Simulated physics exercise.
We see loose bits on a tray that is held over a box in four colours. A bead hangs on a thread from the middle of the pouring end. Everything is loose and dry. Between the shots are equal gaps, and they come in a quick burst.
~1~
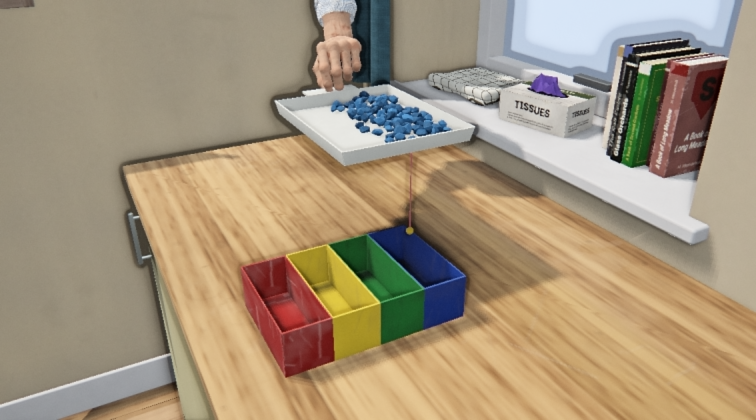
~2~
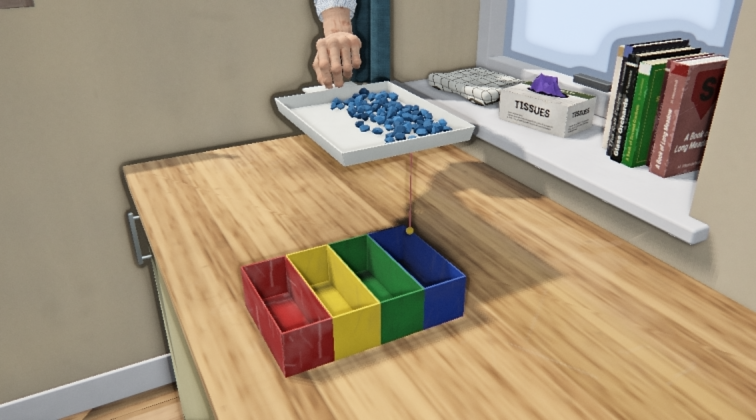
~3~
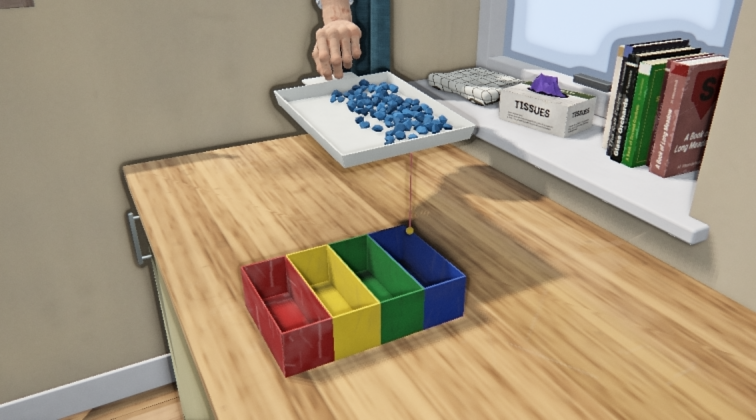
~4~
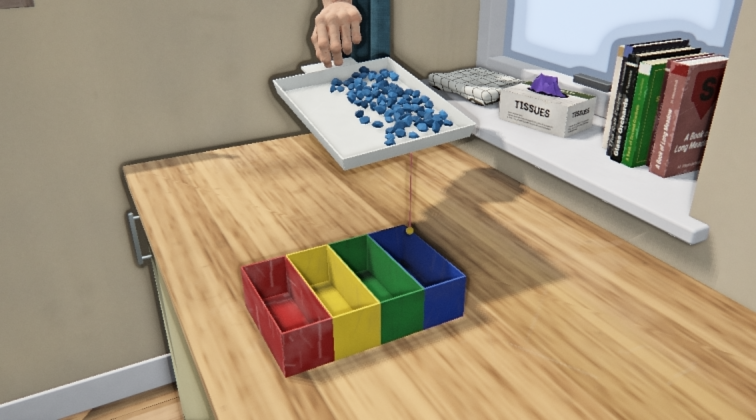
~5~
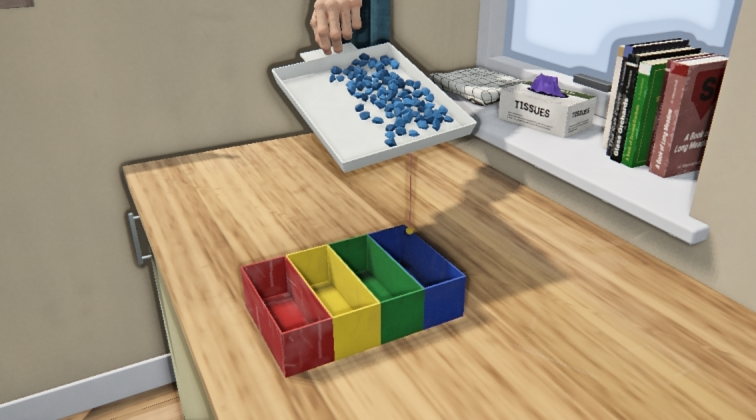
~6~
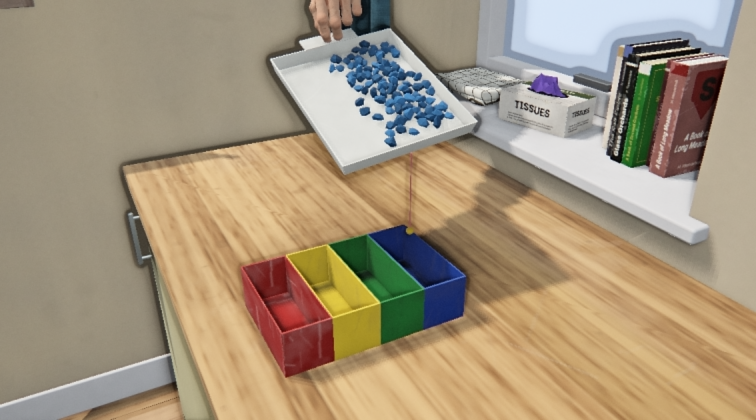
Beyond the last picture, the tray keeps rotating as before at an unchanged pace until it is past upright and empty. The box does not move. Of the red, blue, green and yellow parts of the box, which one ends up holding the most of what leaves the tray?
The green part holds the most.
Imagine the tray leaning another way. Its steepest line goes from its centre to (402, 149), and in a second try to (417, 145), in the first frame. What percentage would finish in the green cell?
First some 20, then 0 per cent.
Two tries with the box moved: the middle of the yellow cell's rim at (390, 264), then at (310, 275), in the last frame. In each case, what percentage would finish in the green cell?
Roughly 10 per cent, then roughly 50 per cent.
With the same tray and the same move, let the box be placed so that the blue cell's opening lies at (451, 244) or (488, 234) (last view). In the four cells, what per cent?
It would be roughly 100 per cent for the first and roughly 80 per cent for the second.
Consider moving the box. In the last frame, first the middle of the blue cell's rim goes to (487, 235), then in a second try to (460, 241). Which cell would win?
First: The red one. Second: The cell in yellow.
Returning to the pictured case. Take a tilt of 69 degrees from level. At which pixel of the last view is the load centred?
The load is centred near (389, 145).
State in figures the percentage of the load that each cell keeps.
In per cent: The red cell gets 0, the yellow cell 20, the green cell 50 and the blue cell 20.
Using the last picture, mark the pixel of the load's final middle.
Centre at rest: Close to (382, 305).
Soon, tray tipped steeply; nearly all on the tray; a small part falling or outside the box.
A while on, tray tipped past a quarter turn; a small part on the tray; about a third in the green cell; about a quarter in the yellow cell; a small part in the blue cell; a small part falling or outside the box.
Towards the end, tray tipped past a quarter turn; about half in the green cell; about a quarter in the yellow cell; about a quarter in the blue cell; a small part falling or outside the box.
Finally, tray tipped past a quarter turn; about half in the green cell; about a quarter in the yellow cell; about a quarter in the blue cell; none in the red cell; a small part outside the box.
